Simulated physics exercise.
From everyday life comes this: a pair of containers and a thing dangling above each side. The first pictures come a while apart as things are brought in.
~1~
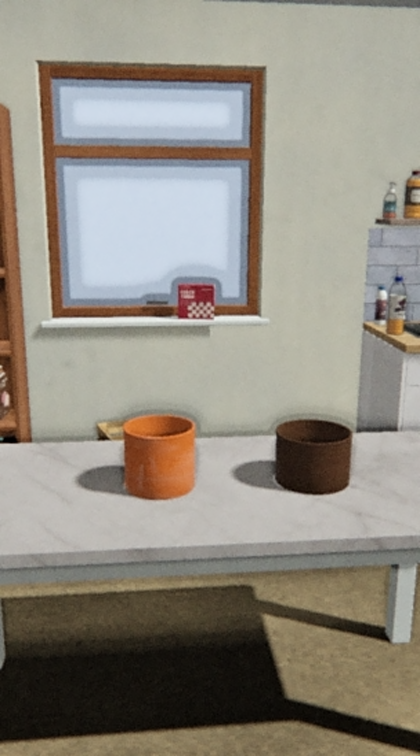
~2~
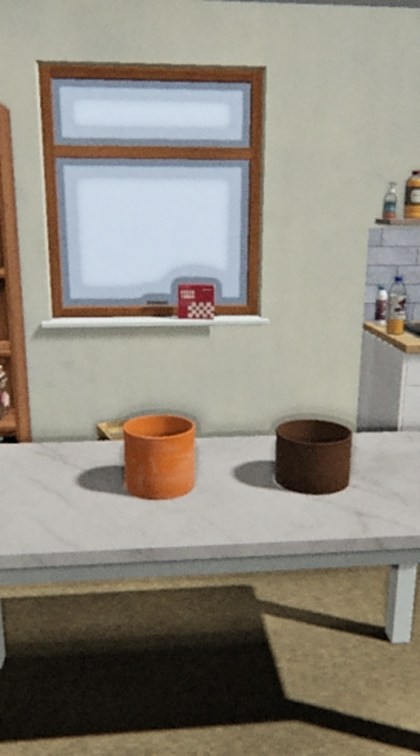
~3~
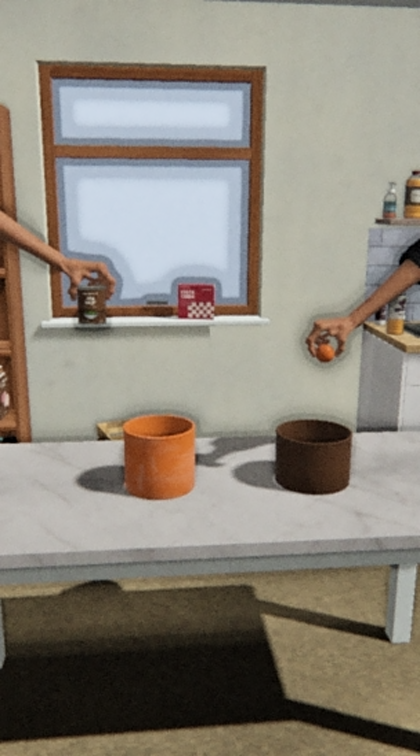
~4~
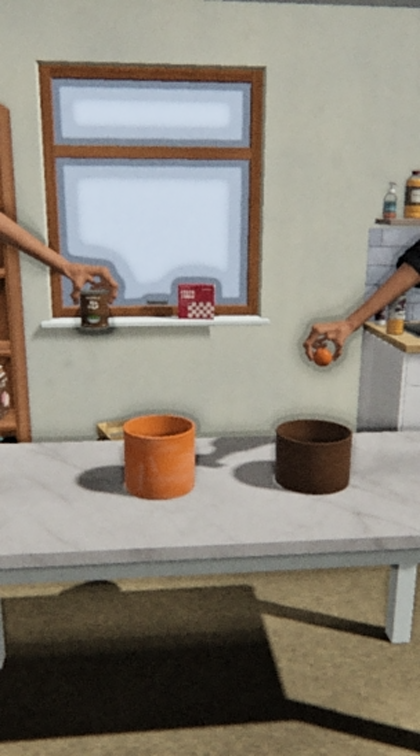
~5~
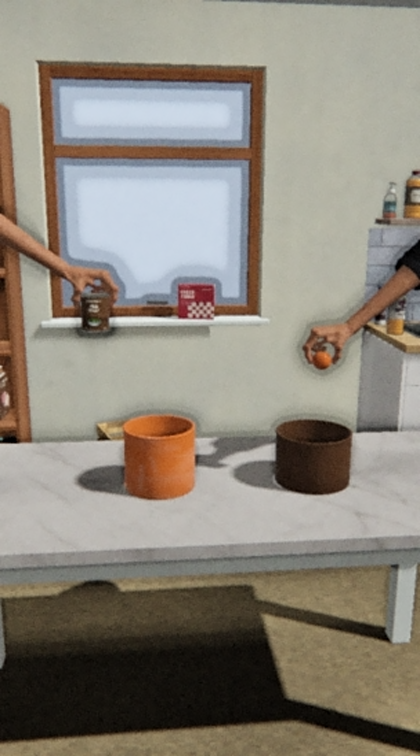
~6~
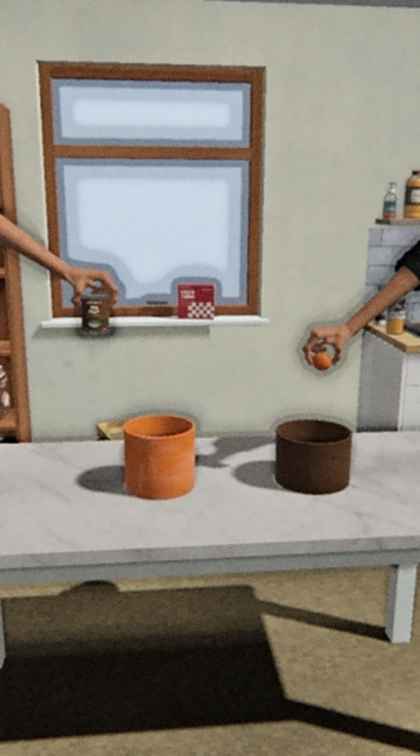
In a kitchen, two hands appearing from either side above an orange pot and a brown bin, holding a tin and a tomato.
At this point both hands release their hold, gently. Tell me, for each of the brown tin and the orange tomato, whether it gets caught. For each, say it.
Brown tin: No; orange tomato: Yes.
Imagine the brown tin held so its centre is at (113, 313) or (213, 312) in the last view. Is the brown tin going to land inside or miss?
The brown tin lands outside; ends up outside.
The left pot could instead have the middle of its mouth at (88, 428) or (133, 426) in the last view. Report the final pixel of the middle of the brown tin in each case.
About (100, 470) and (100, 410).
Then, 0.20 s on from there, brown tin on its way down near (97, 362); orange tomato on its way down near (320, 406).
In the end, the brown tin misses, near (101, 472); the orange tomato lands inside, near (317, 469).
